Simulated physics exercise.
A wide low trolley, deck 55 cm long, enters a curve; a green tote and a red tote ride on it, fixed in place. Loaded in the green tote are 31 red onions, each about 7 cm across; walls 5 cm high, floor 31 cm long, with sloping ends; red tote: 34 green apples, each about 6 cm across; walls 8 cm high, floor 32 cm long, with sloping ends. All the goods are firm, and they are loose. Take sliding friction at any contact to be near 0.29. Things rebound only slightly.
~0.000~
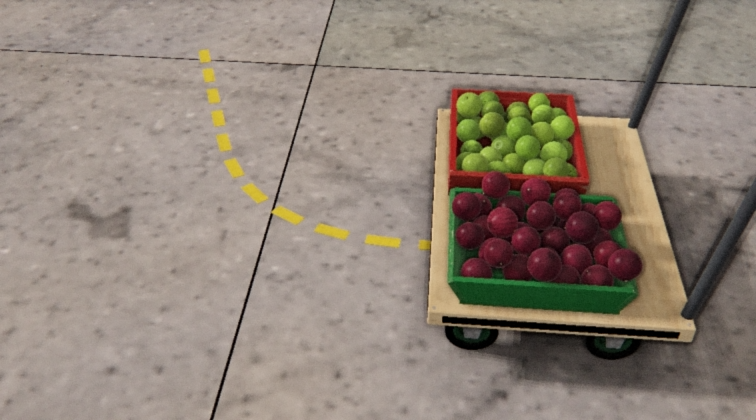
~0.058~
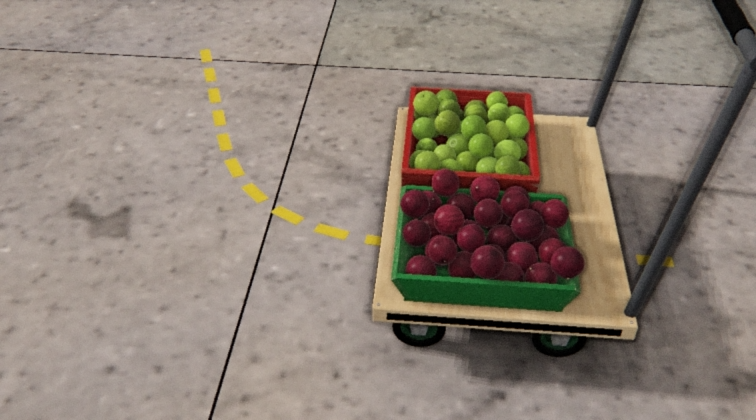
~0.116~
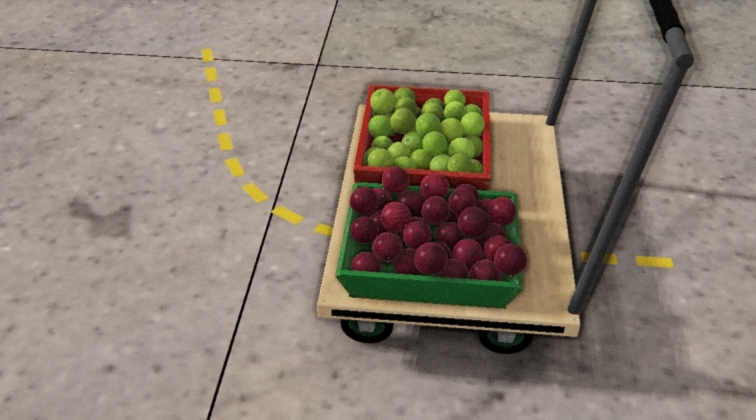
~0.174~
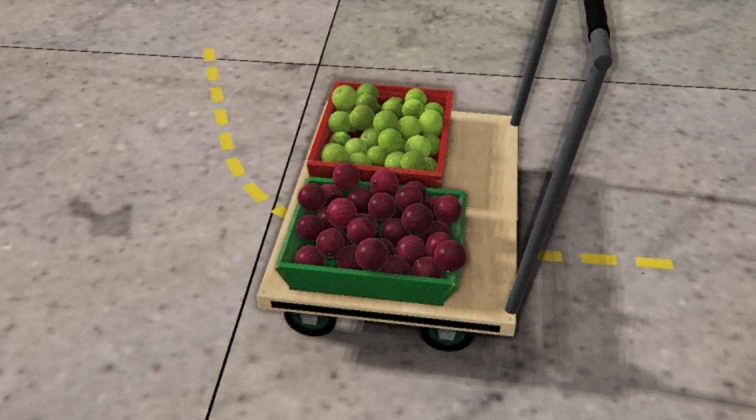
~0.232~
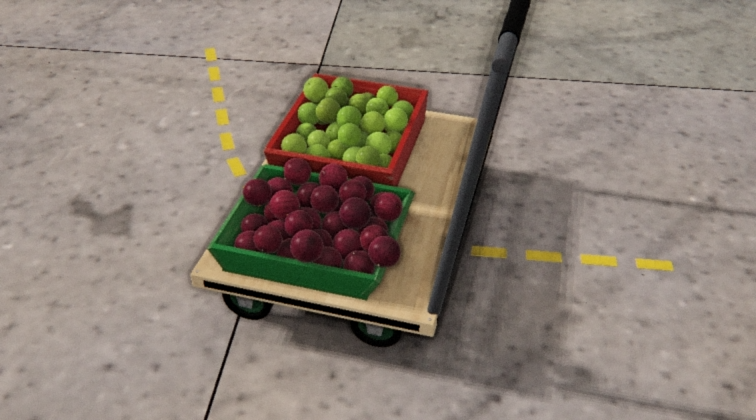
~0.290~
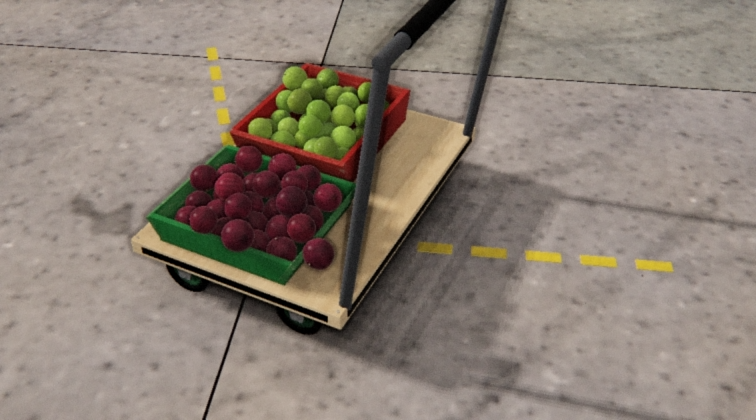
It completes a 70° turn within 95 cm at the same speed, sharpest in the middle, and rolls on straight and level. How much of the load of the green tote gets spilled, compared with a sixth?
The share lost is greater than one sixth.
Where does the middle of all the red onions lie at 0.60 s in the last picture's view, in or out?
Centre approx. (117, 73).
After 0.36 s, green tote 28 in, 3 out and red tote 34 in, 0 out.
After 0.46 s, green tote 26 in, 5 out and red tote 34 in, 0 out.
After 0.60 s, green tote 24 in, 7 out and red tote 34 in, 0 out.
Final count (at 1.06 s), green tote 21 in, 10 out and red tote 34 in, 0 out. Asked share, 10 of 31, 32 per cent.
